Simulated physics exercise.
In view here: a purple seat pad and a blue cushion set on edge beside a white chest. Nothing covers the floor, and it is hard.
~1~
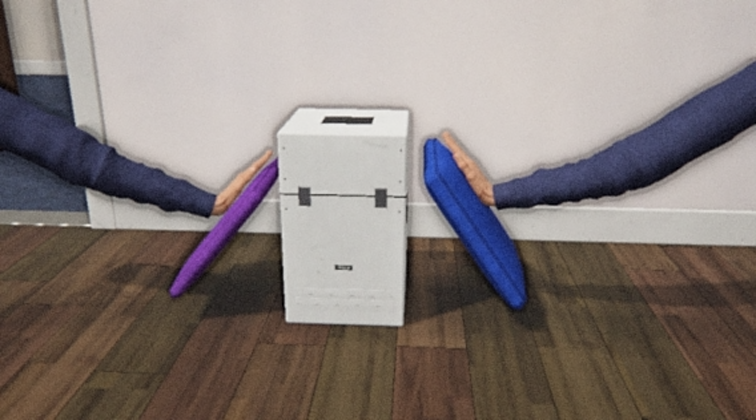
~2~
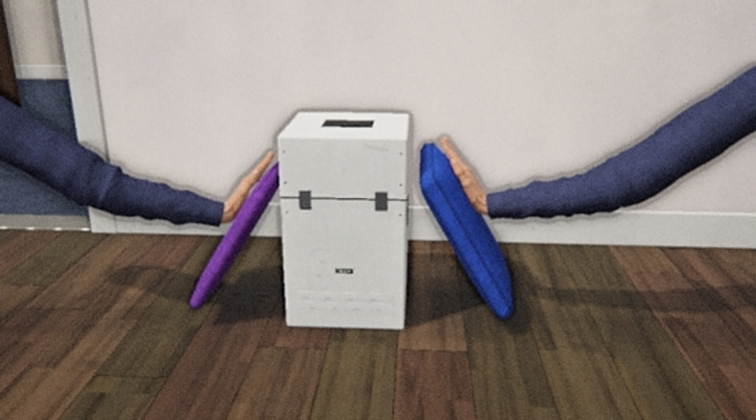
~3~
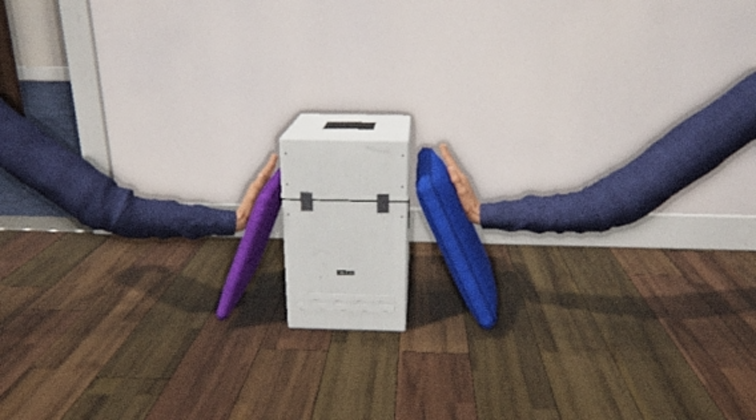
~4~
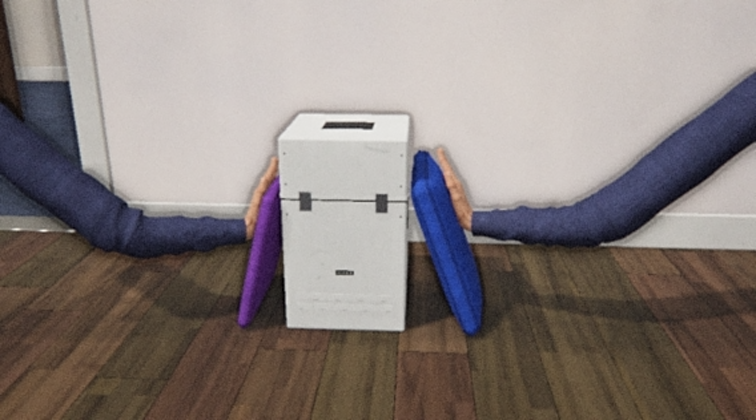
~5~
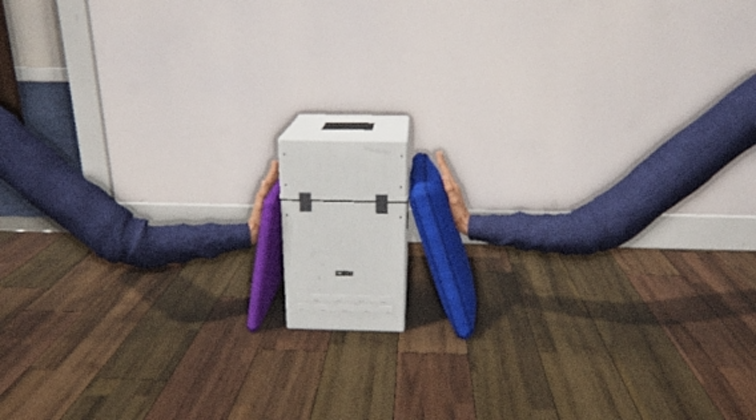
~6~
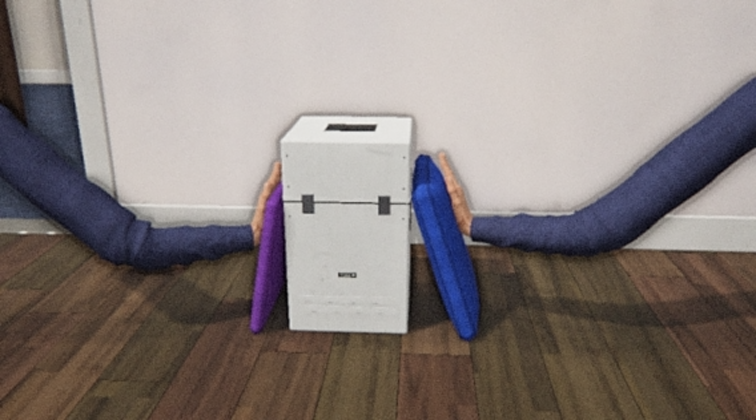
Two hands push a purple pad and a blue cushion more upright beside a white chest.
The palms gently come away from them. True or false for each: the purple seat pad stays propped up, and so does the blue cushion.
Purple seat pad: True; blue cushion: True.
Then, 0.44 s after the last picture, seat pad leaning near (278, 244); cushion leaning near (443, 243).
At rest, seat pad leaning near (279, 244); cushion leaning near (443, 243). The purple seat pad holds its lean and the blue cushion remains propped up.
